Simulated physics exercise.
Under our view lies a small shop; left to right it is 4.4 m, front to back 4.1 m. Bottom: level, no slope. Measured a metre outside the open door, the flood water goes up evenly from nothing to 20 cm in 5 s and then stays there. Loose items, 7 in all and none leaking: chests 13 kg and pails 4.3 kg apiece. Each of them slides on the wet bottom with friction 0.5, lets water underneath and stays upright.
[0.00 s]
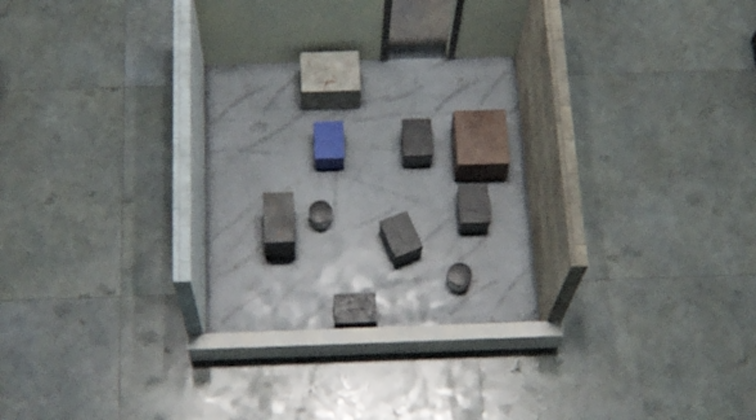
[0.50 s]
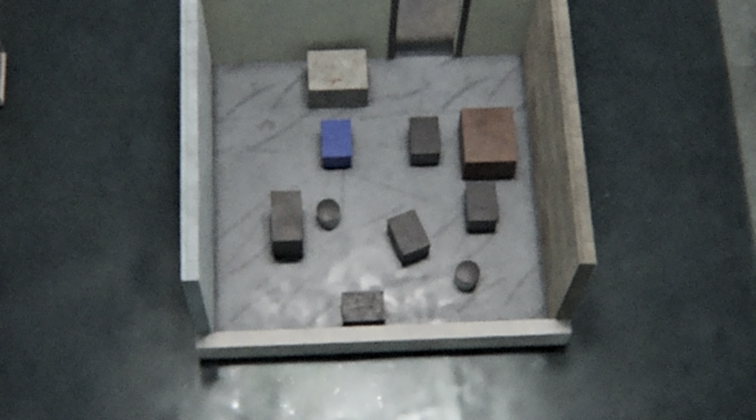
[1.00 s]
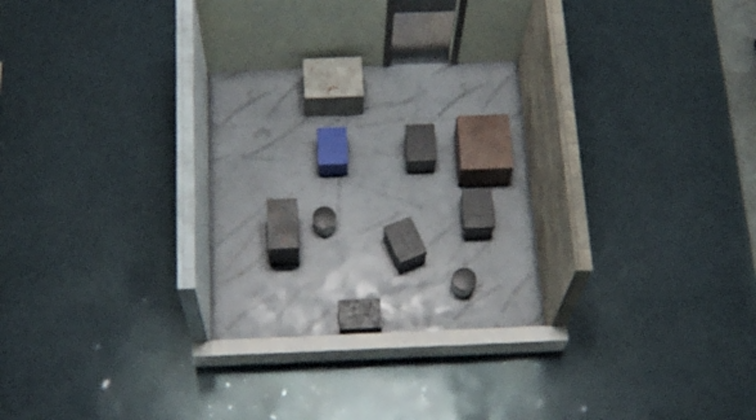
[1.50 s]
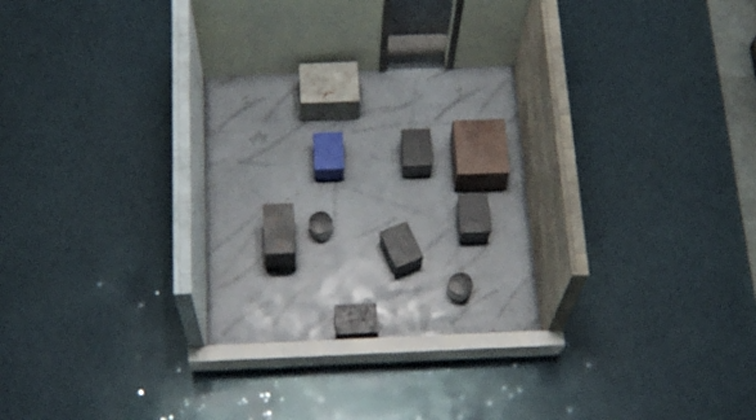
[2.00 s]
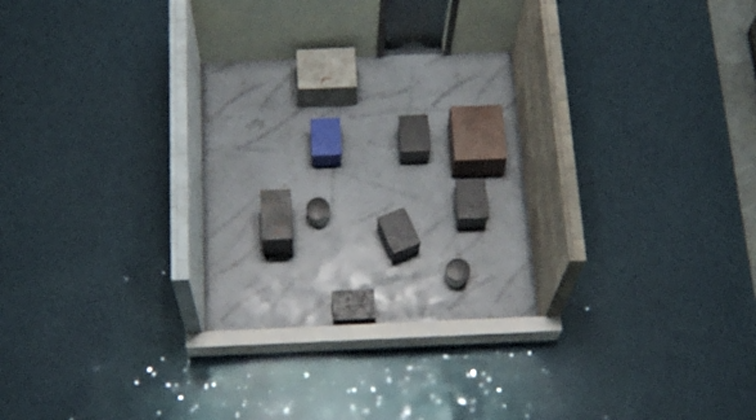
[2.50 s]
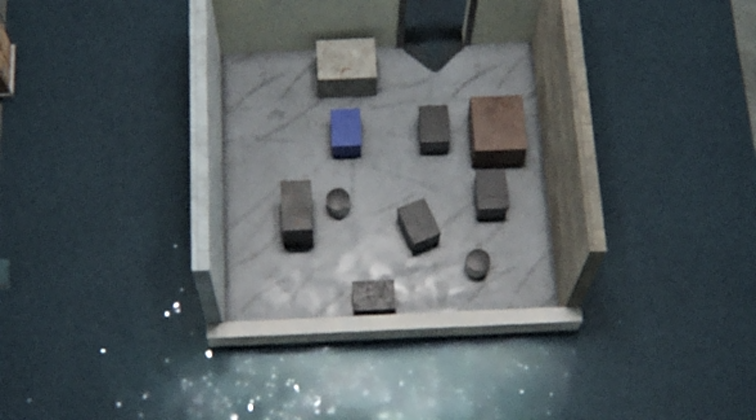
Dark water surrounds a small walled room and begins entering through the back doorway as the boxes inside stay still.
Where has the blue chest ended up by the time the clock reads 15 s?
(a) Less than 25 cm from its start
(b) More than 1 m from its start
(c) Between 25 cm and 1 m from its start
Answer: A.
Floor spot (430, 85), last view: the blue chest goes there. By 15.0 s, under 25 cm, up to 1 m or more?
So it journeys a long way.
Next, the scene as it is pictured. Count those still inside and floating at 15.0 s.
At that instant the tally stands at 4.
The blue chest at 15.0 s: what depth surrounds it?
I'd say around 5 cm.
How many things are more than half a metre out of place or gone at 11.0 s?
5 in all.
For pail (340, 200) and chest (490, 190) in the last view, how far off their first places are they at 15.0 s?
The first is 120 cm from its start, the second 200 cm.
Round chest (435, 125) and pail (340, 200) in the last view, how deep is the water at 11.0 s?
First about 7 cm, second about 5 cm.
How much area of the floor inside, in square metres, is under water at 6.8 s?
I'd estimate close to 9.5 m2.
After 3.5 s the blue chest is near (346, 127), 0.0 m from its start, aground; 0 afloat.
After 6.8 s the blue chest is near (346, 127), 0.0 m from its start, aground; 0 afloat.
After 11.0 s the blue chest is near (346, 127), 0.0 m from its start, aground; 4 afloat.
After 15.0 s the blue chest is near (346, 127), 0.0 m from its start, aground; 4 afloat.
